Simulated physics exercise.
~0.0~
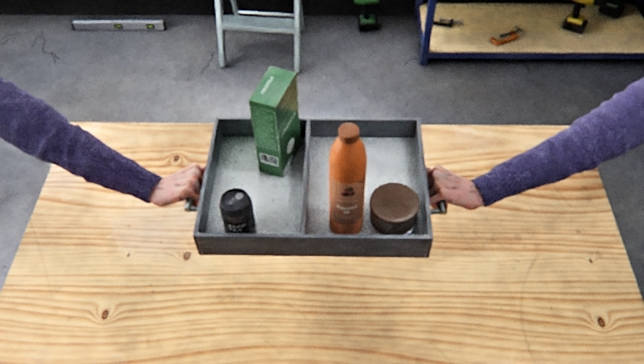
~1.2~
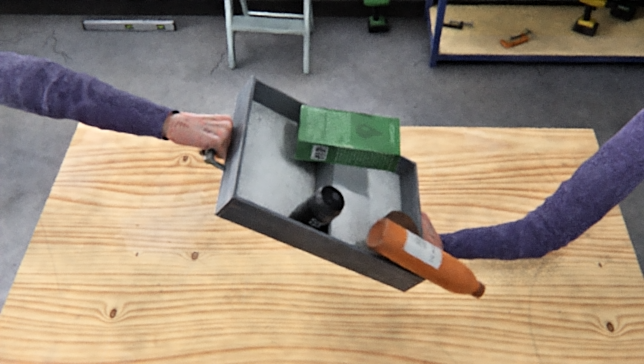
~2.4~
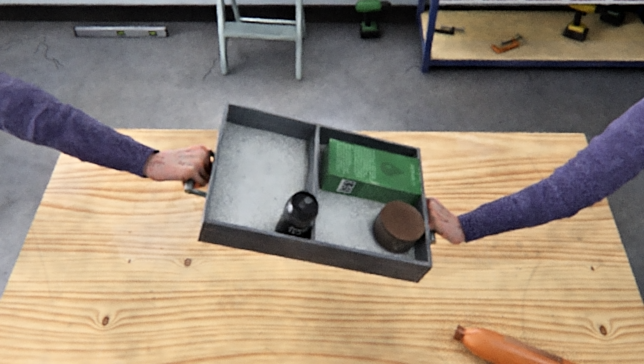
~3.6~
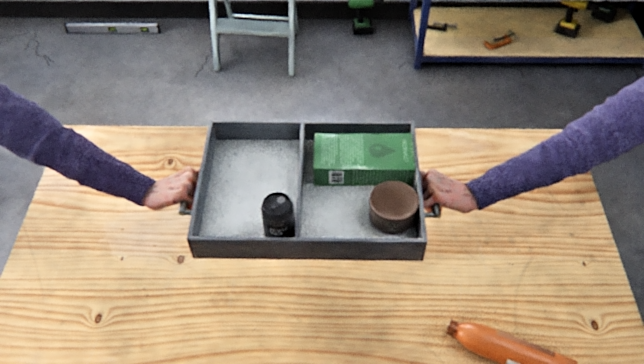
A divided gray tray held by two hands tilted steeply down to the right, toppling the green box onto its side and tipping the orange bottle out onto the table, then swung back level with the box, black can and brown tub still inside.
